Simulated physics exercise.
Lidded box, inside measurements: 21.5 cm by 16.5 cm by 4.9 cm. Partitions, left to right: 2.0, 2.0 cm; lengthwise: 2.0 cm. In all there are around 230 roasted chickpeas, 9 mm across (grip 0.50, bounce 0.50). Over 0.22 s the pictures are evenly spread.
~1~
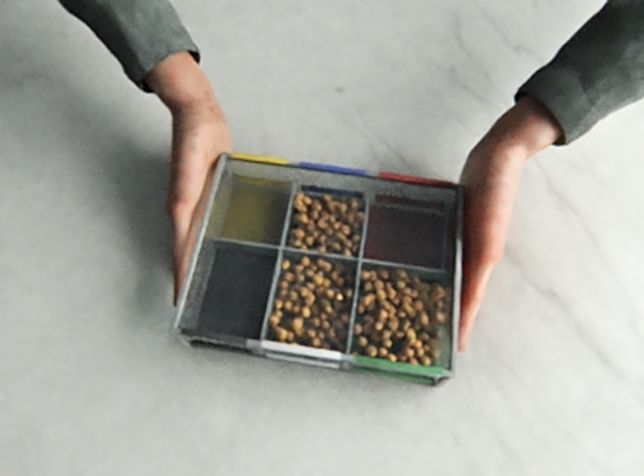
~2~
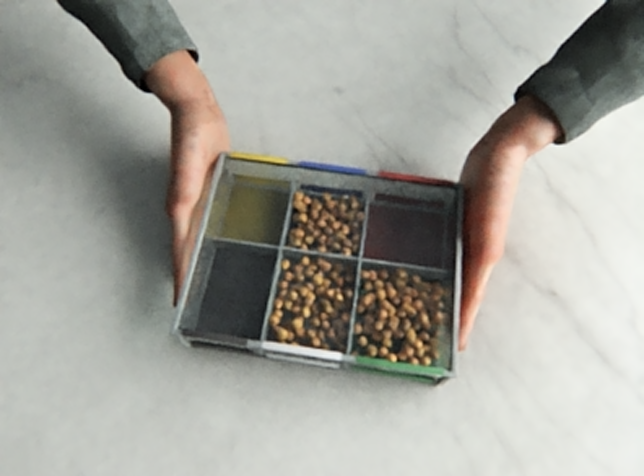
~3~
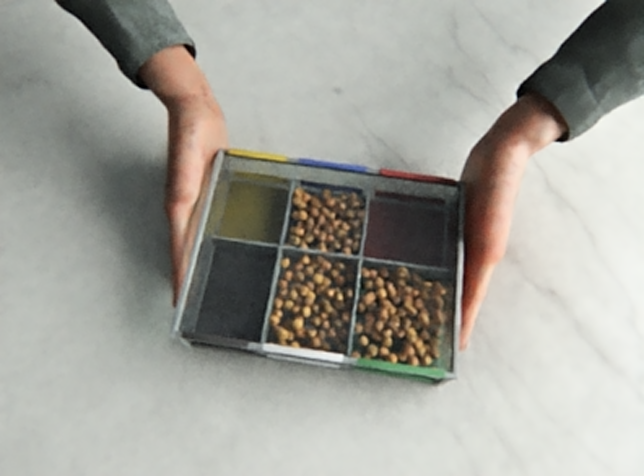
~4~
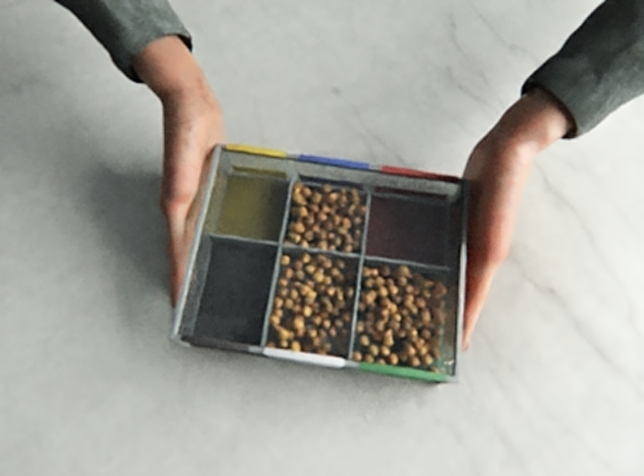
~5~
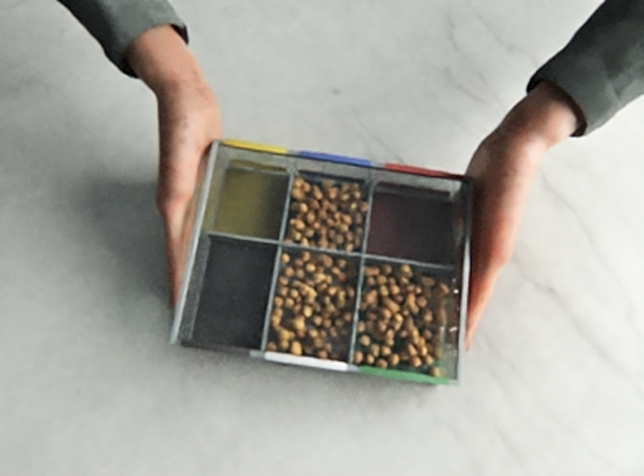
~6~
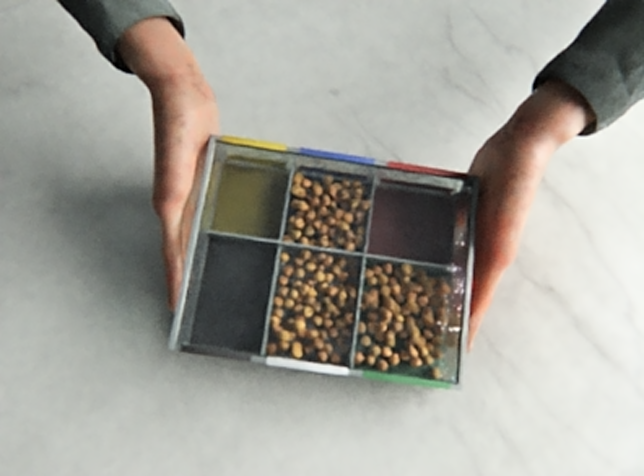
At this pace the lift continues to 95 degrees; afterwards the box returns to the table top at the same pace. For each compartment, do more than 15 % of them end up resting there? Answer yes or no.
Red: No, blue: No, green: Yes, yellow: No, white: Yes, black: No.
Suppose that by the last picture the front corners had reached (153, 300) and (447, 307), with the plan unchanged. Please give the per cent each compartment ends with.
So it works out as red at 0 percent, blue at 25 percent, green at 0 percent, yellow at 65 percent, white at 0 percent and black at 0 percent.
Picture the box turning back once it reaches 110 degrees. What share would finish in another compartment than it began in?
About 40 per cent.
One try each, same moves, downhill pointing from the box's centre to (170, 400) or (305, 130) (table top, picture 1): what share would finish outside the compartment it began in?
I'd put it at roughly 70 per cent for the first tilt and roughly 65 per cent for the second.
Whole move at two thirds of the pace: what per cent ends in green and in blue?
Then the green compartment would hold 60 per cent and the blue one 5 per cent.
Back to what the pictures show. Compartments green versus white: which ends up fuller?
It's the green one that holds more.
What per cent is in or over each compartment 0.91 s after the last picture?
Red 0; blue 25; green 40; yellow 0; white 35; black 0.
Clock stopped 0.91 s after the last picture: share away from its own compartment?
10 %.
Then, 0.91 s after the last picture, tilt 95 degrees; blue 25 %, green 40 %, white 35 %.
Then, 1.52 s after the last picture, tilt 42 degrees; blue 5 %, green 60 %, white 35 %.
Then, 2.18 s after the last picture, tilt 0 degrees; blue 5 %, green 60 %, white 35 %.
In the end, red 0 %, blue 5 %, green 60 %, yellow 0 %, white 35 %, black 0 %.
